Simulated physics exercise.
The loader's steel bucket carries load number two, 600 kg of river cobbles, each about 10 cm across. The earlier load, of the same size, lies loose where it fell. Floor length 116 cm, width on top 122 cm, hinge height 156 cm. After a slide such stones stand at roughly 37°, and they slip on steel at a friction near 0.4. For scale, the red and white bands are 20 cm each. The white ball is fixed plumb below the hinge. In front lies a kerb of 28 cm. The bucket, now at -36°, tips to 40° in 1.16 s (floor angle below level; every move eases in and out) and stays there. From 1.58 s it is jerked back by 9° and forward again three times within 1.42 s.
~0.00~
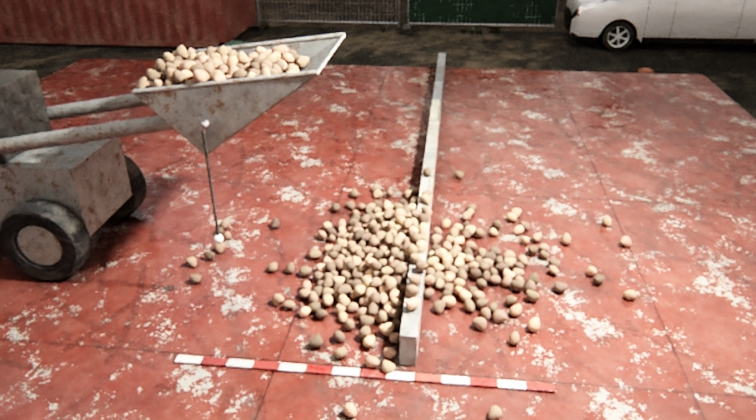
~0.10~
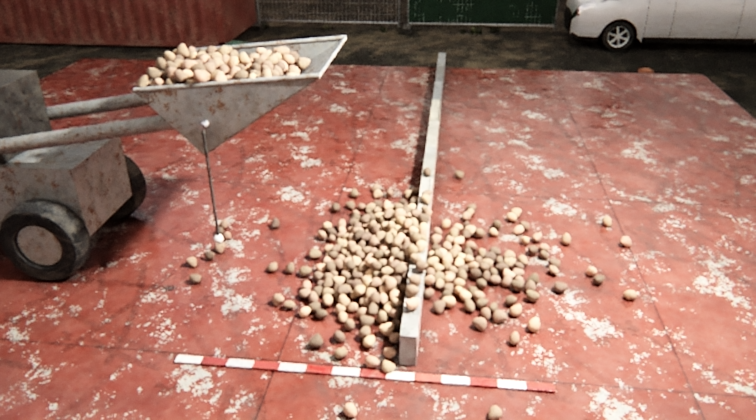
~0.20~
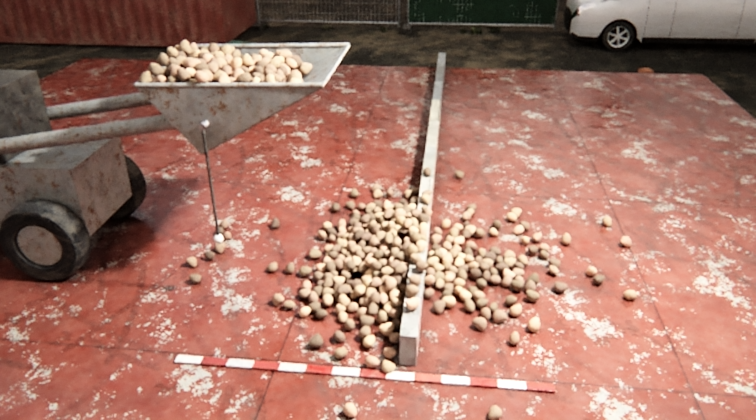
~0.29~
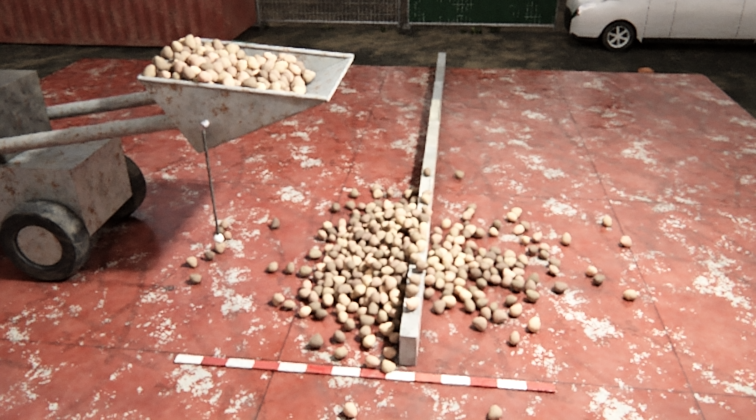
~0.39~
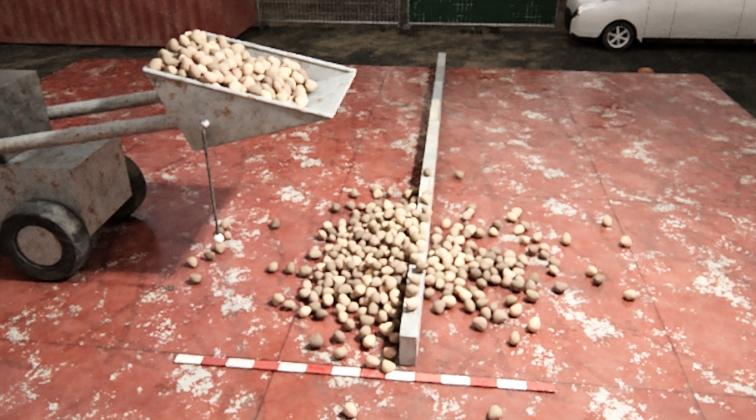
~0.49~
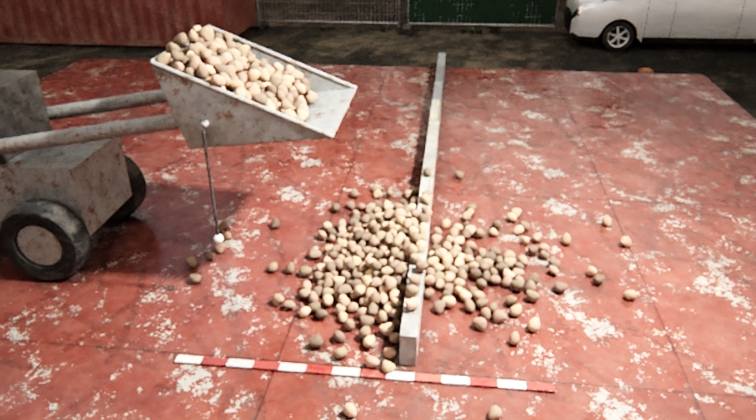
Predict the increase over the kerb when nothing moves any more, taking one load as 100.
Some 5 per cent is added.
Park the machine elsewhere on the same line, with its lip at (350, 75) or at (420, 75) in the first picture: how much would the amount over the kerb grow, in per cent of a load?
About 25 and 90 per cent.
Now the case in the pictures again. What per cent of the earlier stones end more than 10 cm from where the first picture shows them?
Roughly 10 per cent of them.
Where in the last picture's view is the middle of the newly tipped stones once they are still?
Their middle is at about (361, 244).
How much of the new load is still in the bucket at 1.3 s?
About 70 per cent.
After 0.9 s the floor is at 28°; in per cent of one load, 100 in the bucket, 77 on this side of the kerb, 25 over the kerb; the foremost stones are at (592, 261).
After 1.3 s the floor is at 40°; in per cent of one load, 68 in the bucket, 109 on this side of the kerb, 25 over the kerb; the foremost stones are at (592, 261).
After 3.5 s the floor is at 40°; in per cent of one load, 0 in the bucket, 172 on this side of the kerb, 30 over the kerb; the foremost stones are at (592, 261).
After 6.3 s the floor is at 40°; in per cent of one load, 0 in the bucket, 172 on this side of the kerb, 30 over the kerb; the foremost stones are at (592, 261). Net gain over the kerb, 5.
